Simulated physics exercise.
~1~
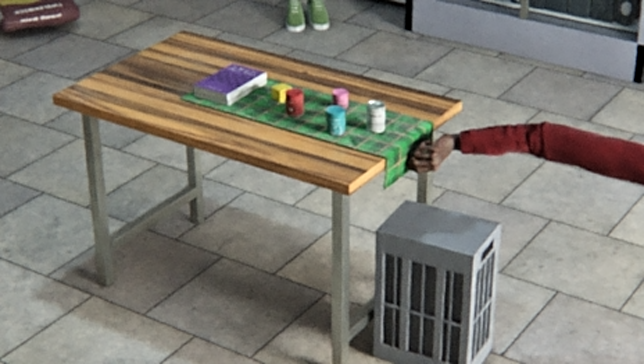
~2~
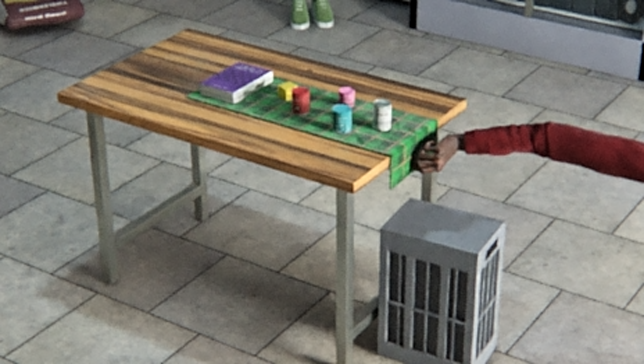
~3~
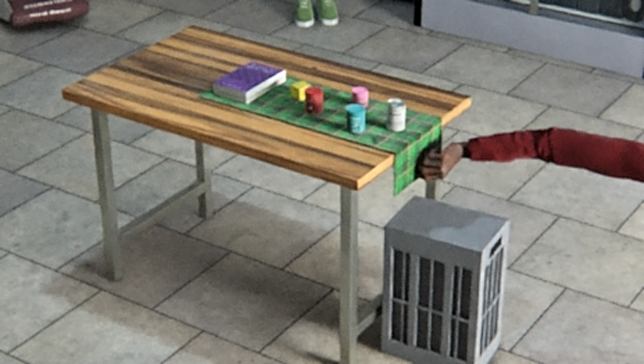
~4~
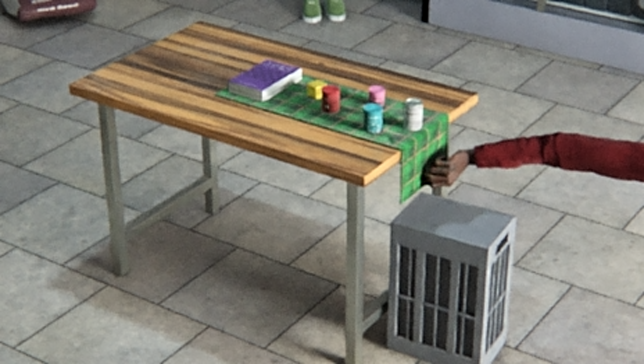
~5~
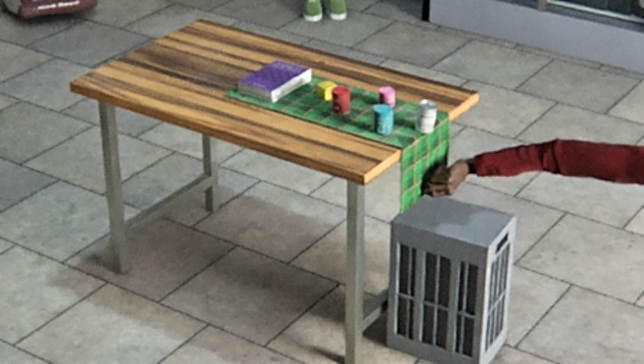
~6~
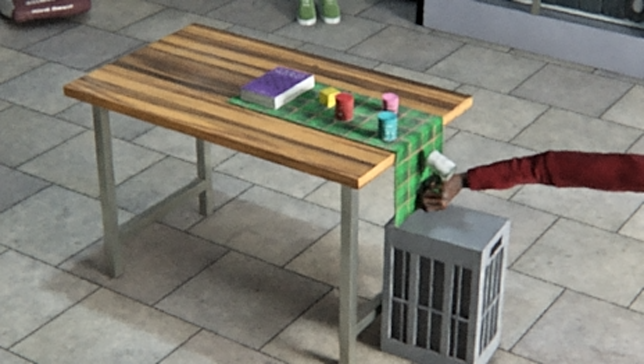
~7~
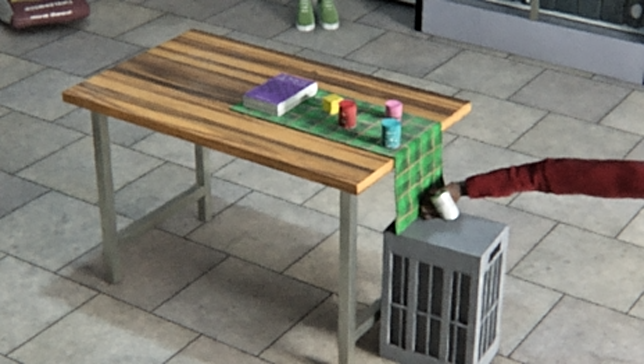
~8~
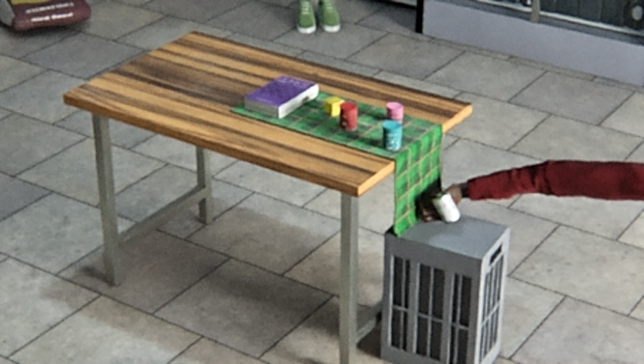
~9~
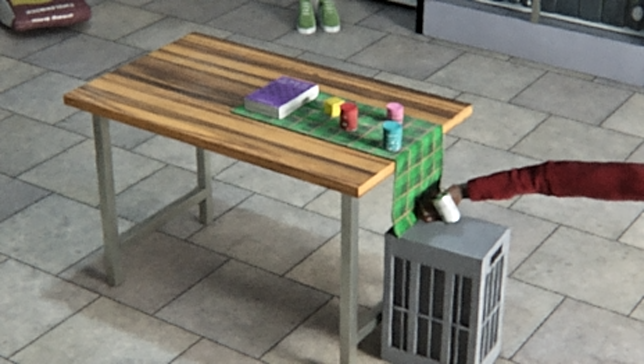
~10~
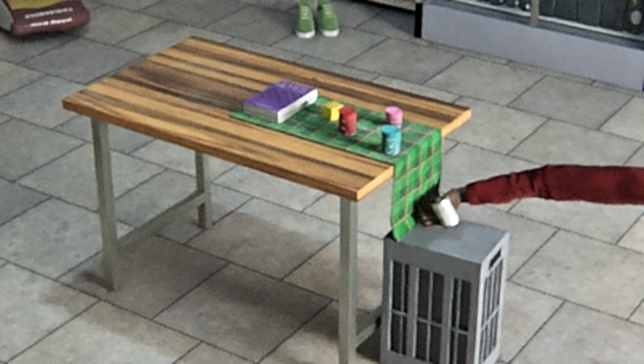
On a striped wooden table in a grey-tiled room, a hand draws a green tablecloth down over the right edge towards a grey crate, shifting a purple book and small containers rightward; the white can tips off and ends by the hand at the crate, the others still on the table.
